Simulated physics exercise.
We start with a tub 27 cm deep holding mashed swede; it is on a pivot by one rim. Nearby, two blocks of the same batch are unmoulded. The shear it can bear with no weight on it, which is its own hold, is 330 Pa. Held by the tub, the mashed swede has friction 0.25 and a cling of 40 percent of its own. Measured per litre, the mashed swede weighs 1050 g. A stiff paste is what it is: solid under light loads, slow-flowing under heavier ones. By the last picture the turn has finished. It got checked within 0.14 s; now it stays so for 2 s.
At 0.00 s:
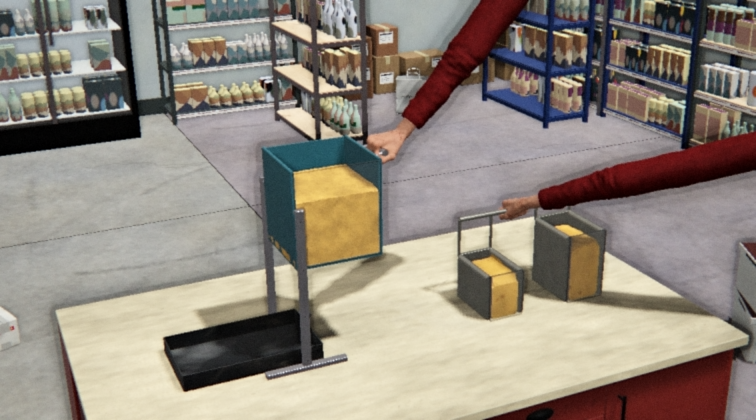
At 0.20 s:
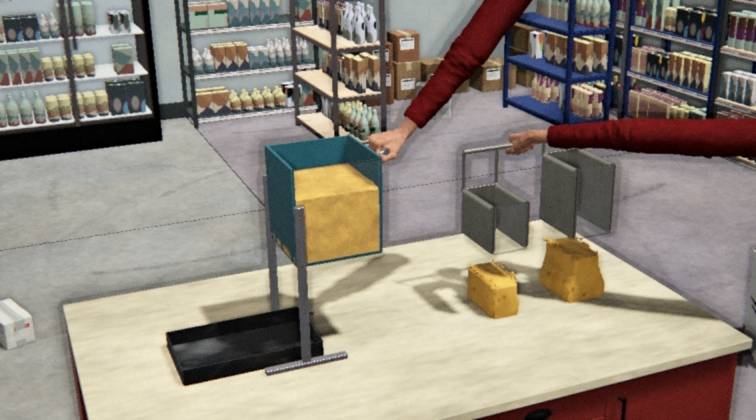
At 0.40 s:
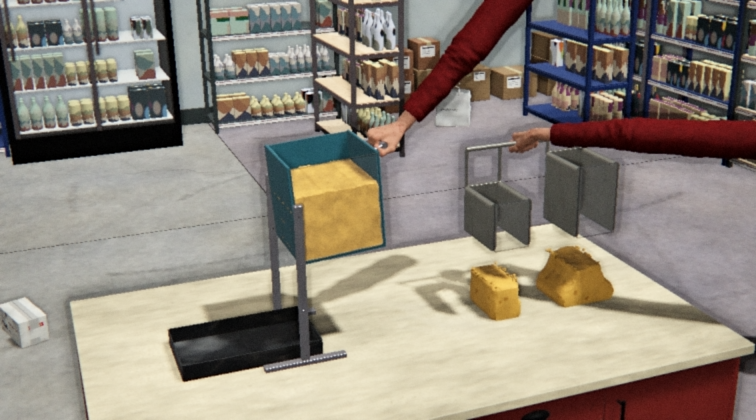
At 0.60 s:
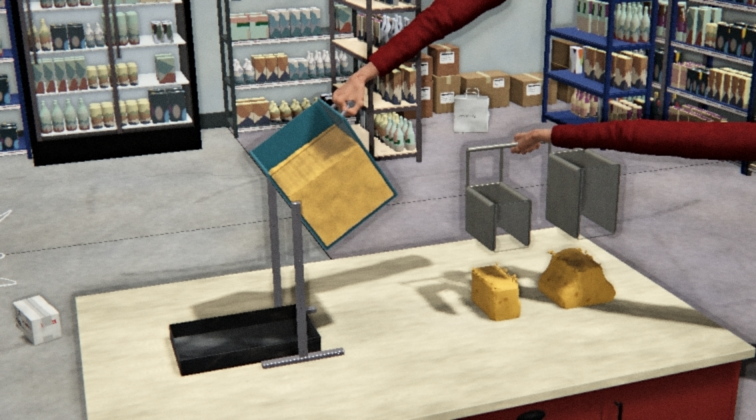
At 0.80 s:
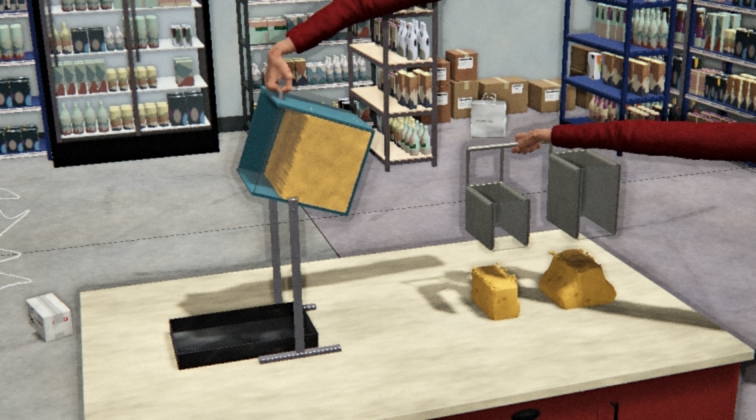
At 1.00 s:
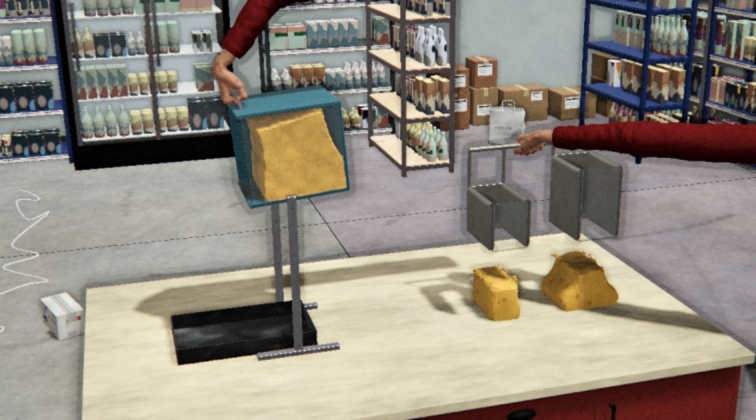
A teal tub of yellow mash, set on a grey stand beside a black tray on a pale-topped red counter in a shop, is viewed from slightly above by a camera that drifts a little. At right, a red-sleeved arm lifts two grey moulds off two yellow blocks, and the taller block slumps and spreads while the smaller keeps its shape. Another red-sleeved arm then swings the tub leftward onto its side, the mash deforming slightly inside.
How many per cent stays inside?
47 %.
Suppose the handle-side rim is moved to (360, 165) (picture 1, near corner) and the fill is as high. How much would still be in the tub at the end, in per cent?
Near 70 per cent.
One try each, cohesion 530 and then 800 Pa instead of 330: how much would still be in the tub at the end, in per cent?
The two runs give near 65 % and near 100 % respectively.
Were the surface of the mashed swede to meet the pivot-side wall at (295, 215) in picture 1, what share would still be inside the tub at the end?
Around 55 per cent.
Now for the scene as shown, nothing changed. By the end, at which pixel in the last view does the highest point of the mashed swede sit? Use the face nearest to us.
About (311, 163).
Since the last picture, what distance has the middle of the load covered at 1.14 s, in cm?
7 cm.
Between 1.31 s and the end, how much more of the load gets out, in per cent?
Load share from then on: Near 12 %.
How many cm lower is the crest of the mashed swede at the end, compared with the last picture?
14 cm.
After 1.14 s, the tub is at 94 degrees and holds 87 %.
After 1.31 s, the tub is at 94 degrees and holds 58 %.
After 1.48 s, the tub is at 94 degrees and holds 48 %.
After 1.65 s, the tub is at 94 degrees and holds 47 %.
After 3.00 s, at the end, the tub is at 94 degrees and holds 47 %.
